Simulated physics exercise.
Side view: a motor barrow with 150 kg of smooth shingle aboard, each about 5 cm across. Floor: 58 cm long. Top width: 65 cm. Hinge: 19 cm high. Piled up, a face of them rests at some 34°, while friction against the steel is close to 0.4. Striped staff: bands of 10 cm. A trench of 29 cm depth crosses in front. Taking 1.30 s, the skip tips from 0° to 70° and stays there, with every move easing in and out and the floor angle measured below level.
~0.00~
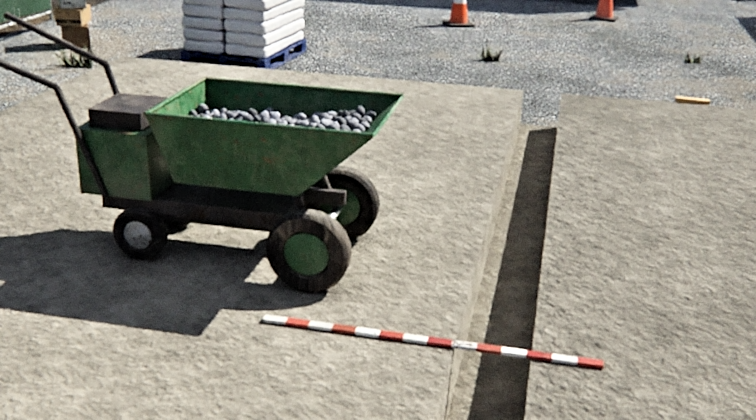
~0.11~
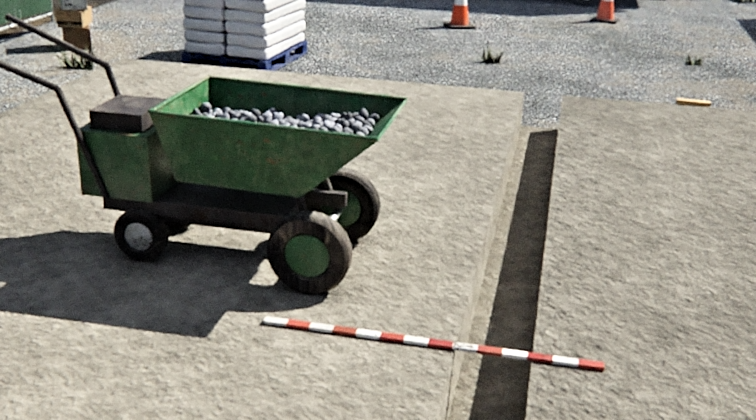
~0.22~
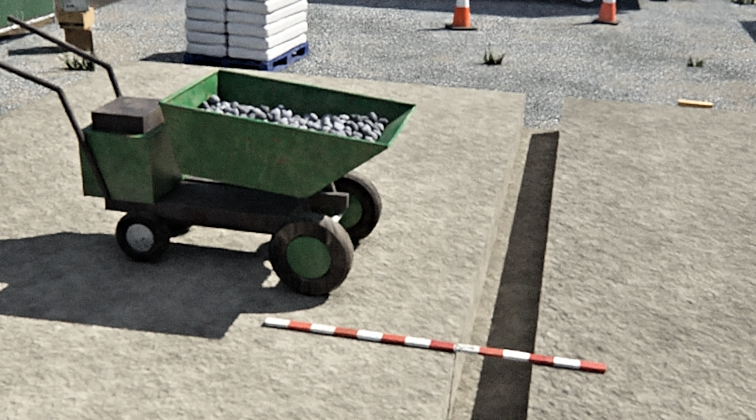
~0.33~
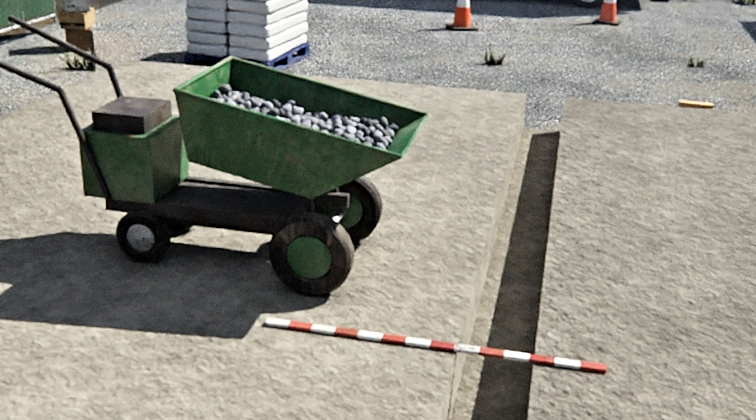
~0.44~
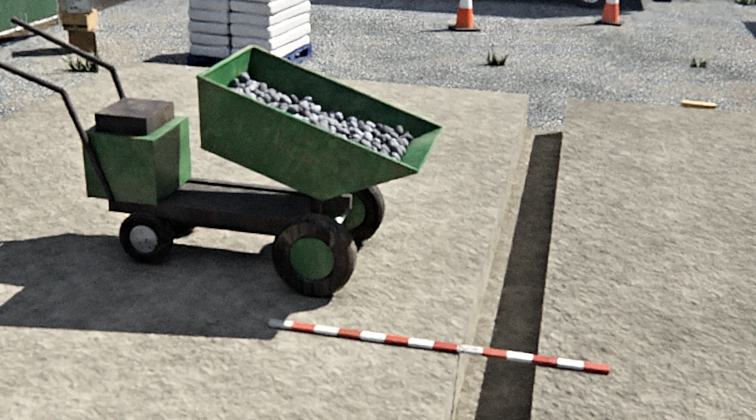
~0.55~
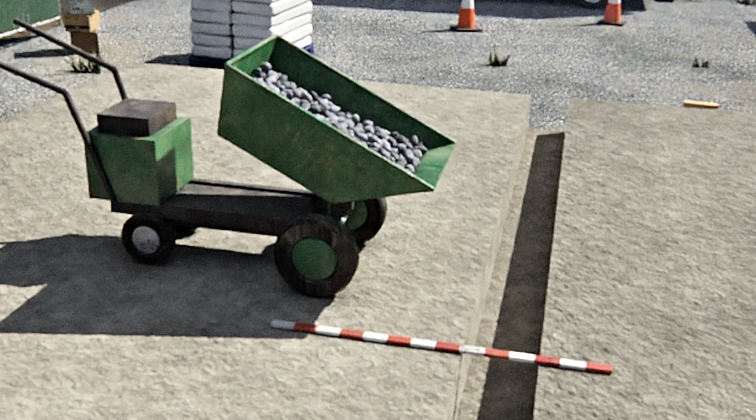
The green skip of a motor barrow tilts steadily forward to the right, carrying grey stones.
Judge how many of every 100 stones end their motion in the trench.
I would put it near 96 out of 100.
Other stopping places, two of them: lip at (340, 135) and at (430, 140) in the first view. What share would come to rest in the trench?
Near 75 per cent from the first place, 40 from the second.
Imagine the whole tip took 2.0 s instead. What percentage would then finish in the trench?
Estimate: About 95 %.
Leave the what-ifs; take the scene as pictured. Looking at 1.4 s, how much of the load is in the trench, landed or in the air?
Some 55 per cent of the load by that point.
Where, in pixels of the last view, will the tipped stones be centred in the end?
Somewhere near pixel (513, 324).
After 1.0 s the floor is at 59°; 100 % in the skip; the foremost stones are at (471, 241).
After 1.4 s the floor is at 70°; 42 % in the skip, 1 % short of the trench, 57 % in the trench; the foremost stones are at (550, 293).
After 1.8 s the floor is at 70°; 8 % in the skip, 1 % short of the trench, 87 % in the trench, 4 % past the trench; the foremost stones are at (643, 299).
After 3.7 s the floor is at 70°; 0 % in the skip, 96 % in the trench, 4 % past the trench; the foremost stones are at (717, 318).
